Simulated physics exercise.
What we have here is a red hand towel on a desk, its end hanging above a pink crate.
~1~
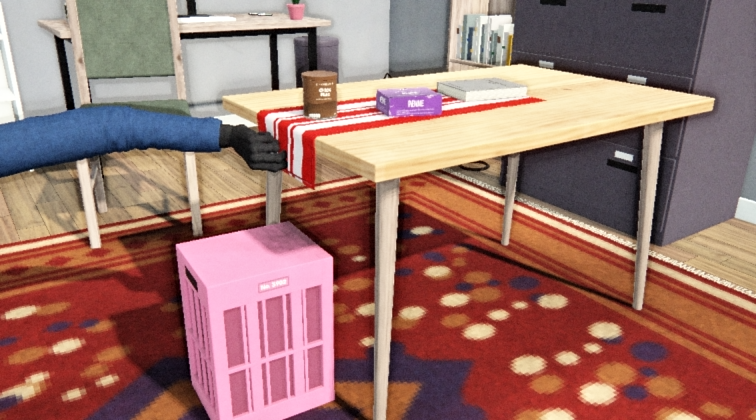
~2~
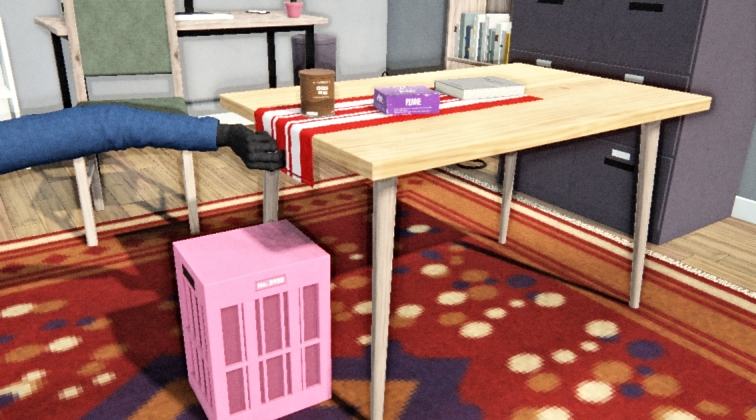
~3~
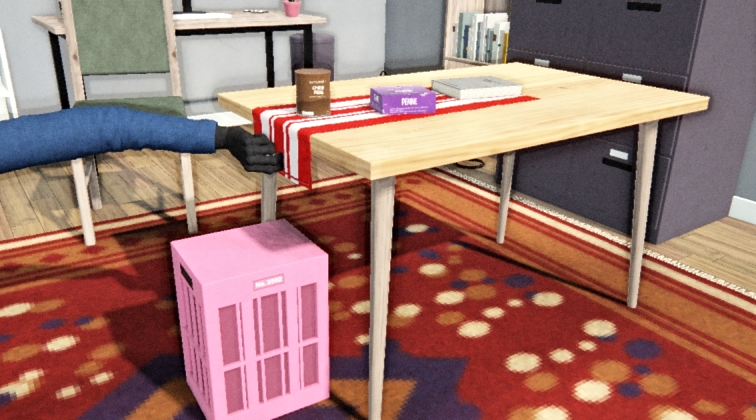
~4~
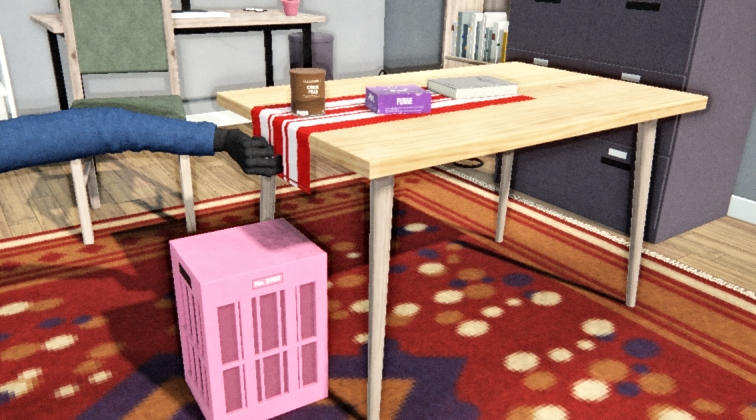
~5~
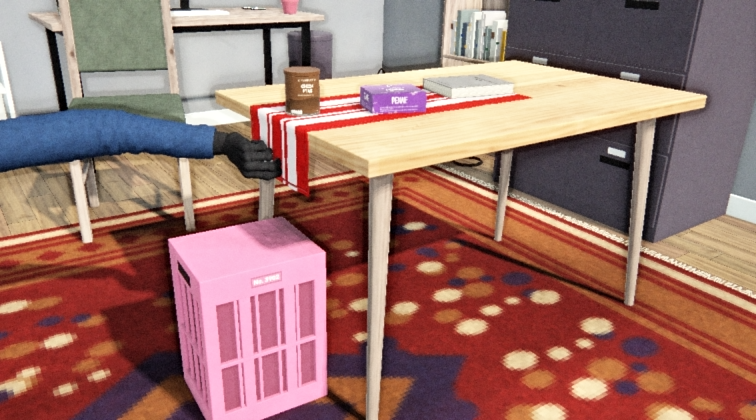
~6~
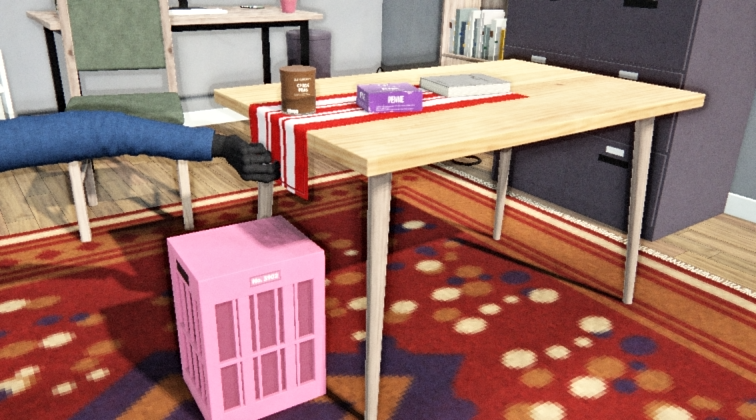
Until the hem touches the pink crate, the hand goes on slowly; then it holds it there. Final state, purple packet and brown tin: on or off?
Purple packet - on; brown tin - off.
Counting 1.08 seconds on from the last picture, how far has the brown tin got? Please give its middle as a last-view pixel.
You'd find it somewhere around (237, 203).
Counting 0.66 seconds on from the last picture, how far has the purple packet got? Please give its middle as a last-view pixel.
By then you'd find it at pixel (353, 102).
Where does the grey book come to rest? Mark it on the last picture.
Somewhere close to pixel (427, 90) in the last view.
Then, 0.26 s on from there, hem going down; packet moved a little; tin moved a little.
Then, 0.66 s on from there, hem going down; packet carried along near (353, 102); tin over the edge.
Then, 1.08 s on from there, hem on the crate; packet carried along near (341, 104); tin over the edge.
In the end, hem on the crate; packet carried along near (341, 104); tin over the edge. The purple packet remains up there and the brown tin is carried off the end.
